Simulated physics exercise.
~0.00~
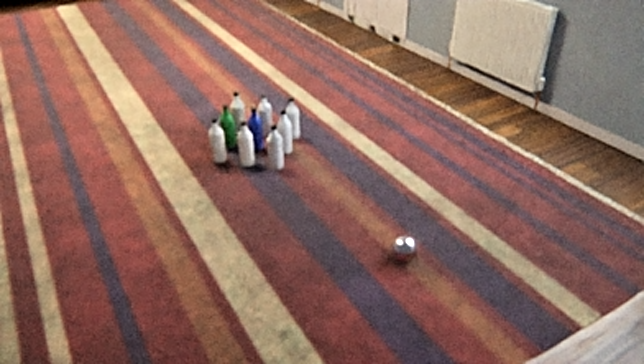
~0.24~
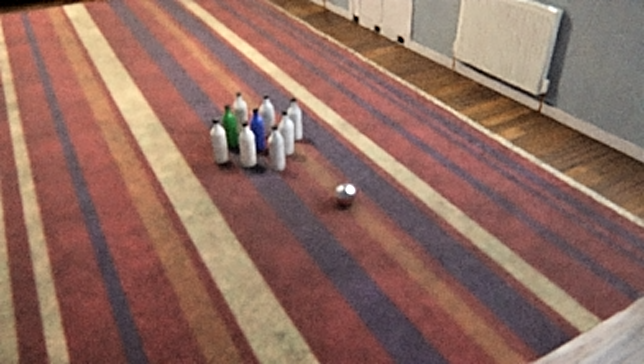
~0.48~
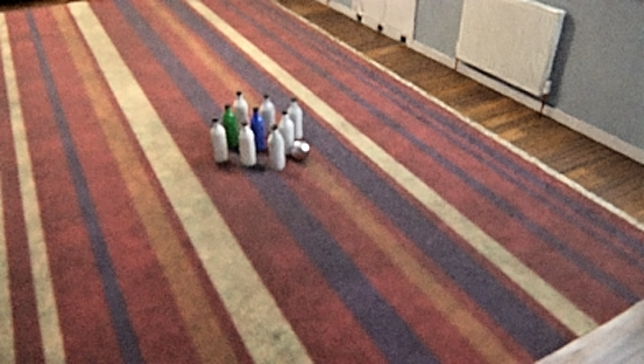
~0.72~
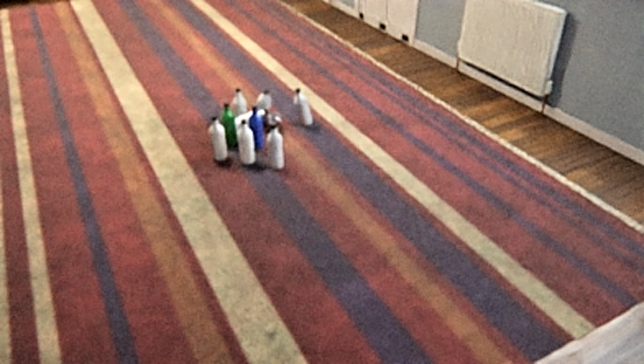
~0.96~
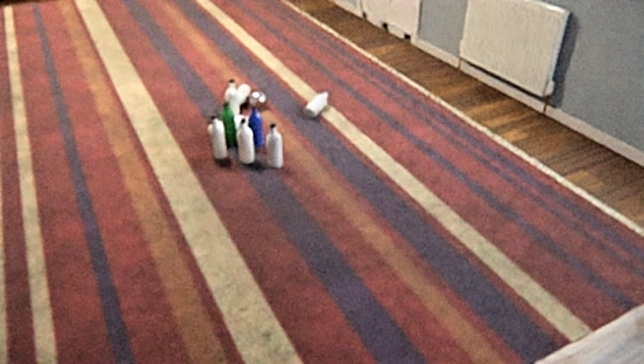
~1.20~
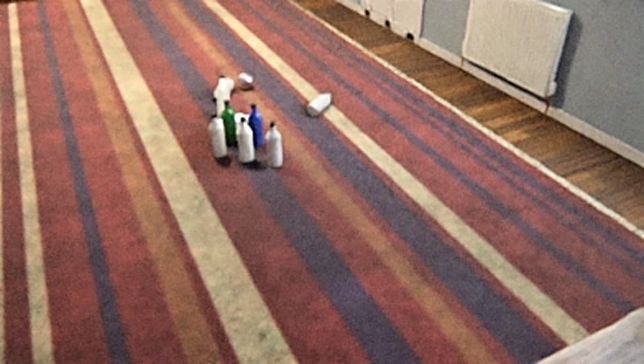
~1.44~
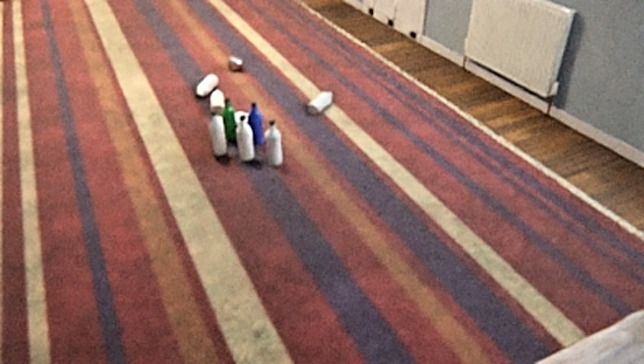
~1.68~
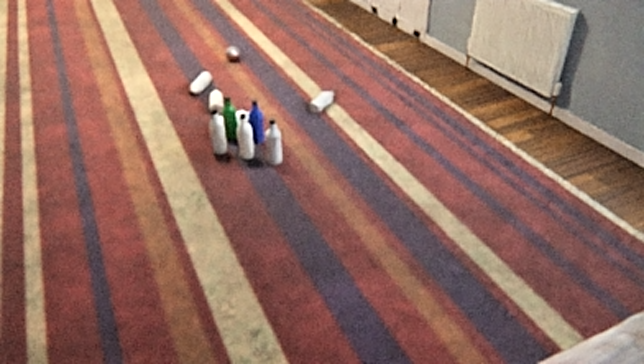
A silvery ball rolls across a striped carpet of red, purple, orange and cream toward a tight cluster of nine upright bottles, mostly white, with one blue and one green. The room is seen from above at an angle, with a white radiator on a grey wall at the upper right, and the view drifts slightly. The ball travels up and left and strikes the cluster's right side. One white bottle topples to the right, while others fall toward the back and left. The ball rolls away beyond them, leaving four white bottles down and five standing, including the blue and green ones.
